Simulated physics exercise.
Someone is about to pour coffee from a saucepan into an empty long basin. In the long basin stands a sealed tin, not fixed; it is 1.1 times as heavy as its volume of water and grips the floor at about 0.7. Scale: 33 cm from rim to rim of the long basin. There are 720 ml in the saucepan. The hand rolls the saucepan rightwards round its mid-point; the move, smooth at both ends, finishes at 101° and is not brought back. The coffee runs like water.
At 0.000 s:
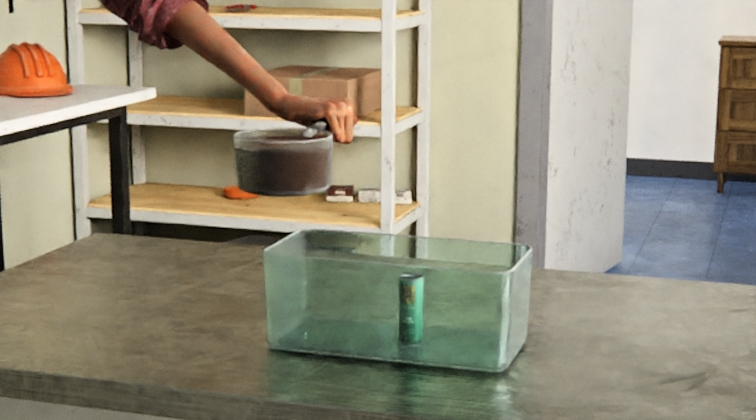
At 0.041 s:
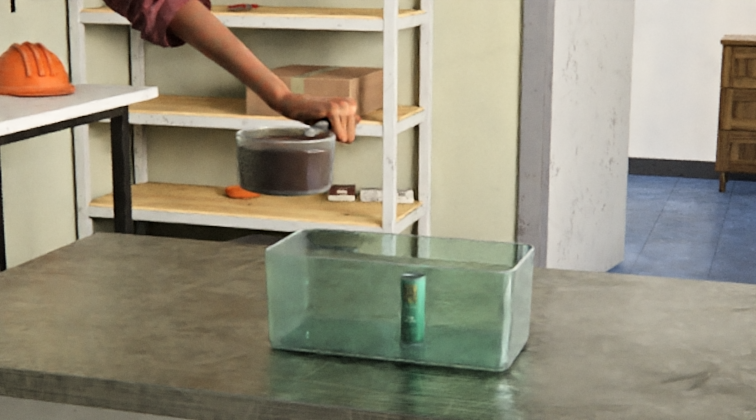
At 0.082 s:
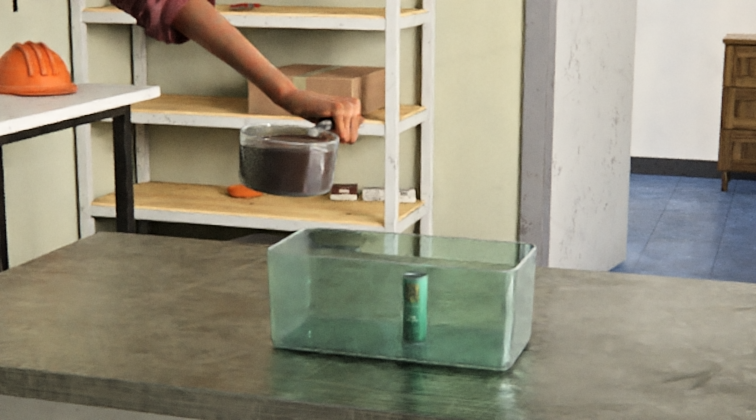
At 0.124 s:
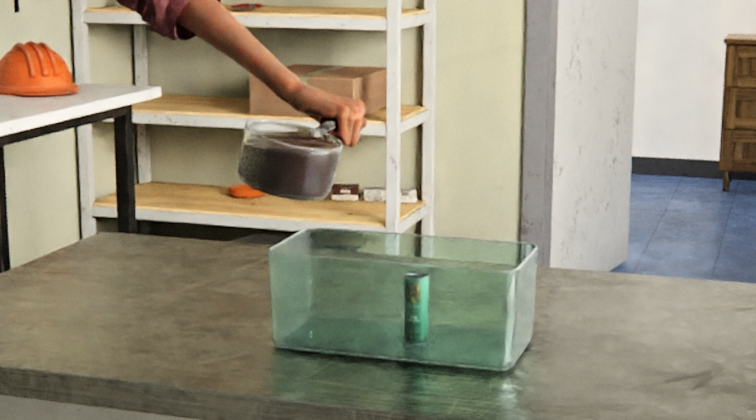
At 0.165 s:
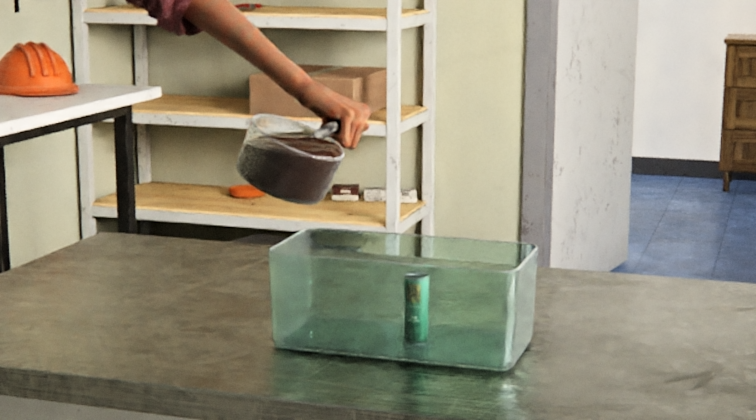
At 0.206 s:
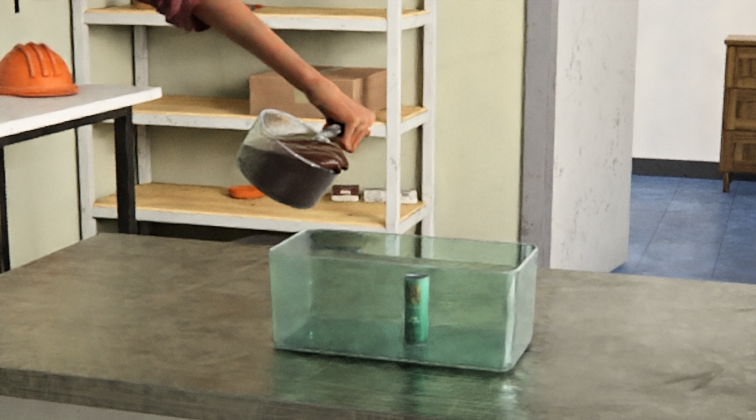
In a workshop, a hand tilts a saucepan of dark liquid rightwards above a glass basin.
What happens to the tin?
It keeps standing.
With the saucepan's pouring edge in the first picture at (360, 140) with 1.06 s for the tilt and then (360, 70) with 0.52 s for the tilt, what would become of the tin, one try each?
First it remains upright; then it remains upright.
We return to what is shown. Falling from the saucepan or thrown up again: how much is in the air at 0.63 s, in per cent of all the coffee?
Some 5 per cent.
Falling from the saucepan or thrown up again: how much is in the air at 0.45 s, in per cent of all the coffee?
Some 34 per cent.
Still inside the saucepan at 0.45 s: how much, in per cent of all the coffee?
About 28 per cent.
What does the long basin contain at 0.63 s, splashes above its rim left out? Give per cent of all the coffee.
Near 88 in a hundred.
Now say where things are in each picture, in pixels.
In the first picture, it leans 0°; its right rim is at (329, 139); the coffee meets the walls at (243, 140) and (329, 145); the long basin's rim runs from (282, 242) to (522, 261); the tin's top is at (412, 279).
In the second picture, it leans 2°; its right rim is at (331, 139); the coffee meets the walls at (244, 140) and (331, 145).
In the third picture, it leans 6°; its right rim is at (335, 143); the coffee meets the walls at (248, 138) and (334, 146).
In the fourth picture, it leans 14°; its right rim is at (338, 150); the coffee meets the walls at (251, 138) and (338, 148).
In the fifth picture, it leans 23°; its right rim is at (340, 159); the coffee meets the walls at (251, 139) and (341, 153); 1 per cent is over the edge.
In the sixth picture, it leans 34°; its right rim is at (339, 170); the coffee meets the walls at (248, 142) and (335, 158); 5 per cent is over the edge.
After 0.45 s the tilt is 97° and 28 per cent is still to pour; the tin stands where it began.
After 0.63 s the tilt is 101° and 7 per cent is still to pour; the tin stands where it began.
After 0.82 s the tilt is 101° and 1 per cent is still to pour; the tin stands where it began.
After 1.02 s the tilt is 101° and 0 per cent is still to pour; the tin stands where it began.
In the end the tin stands where it began.
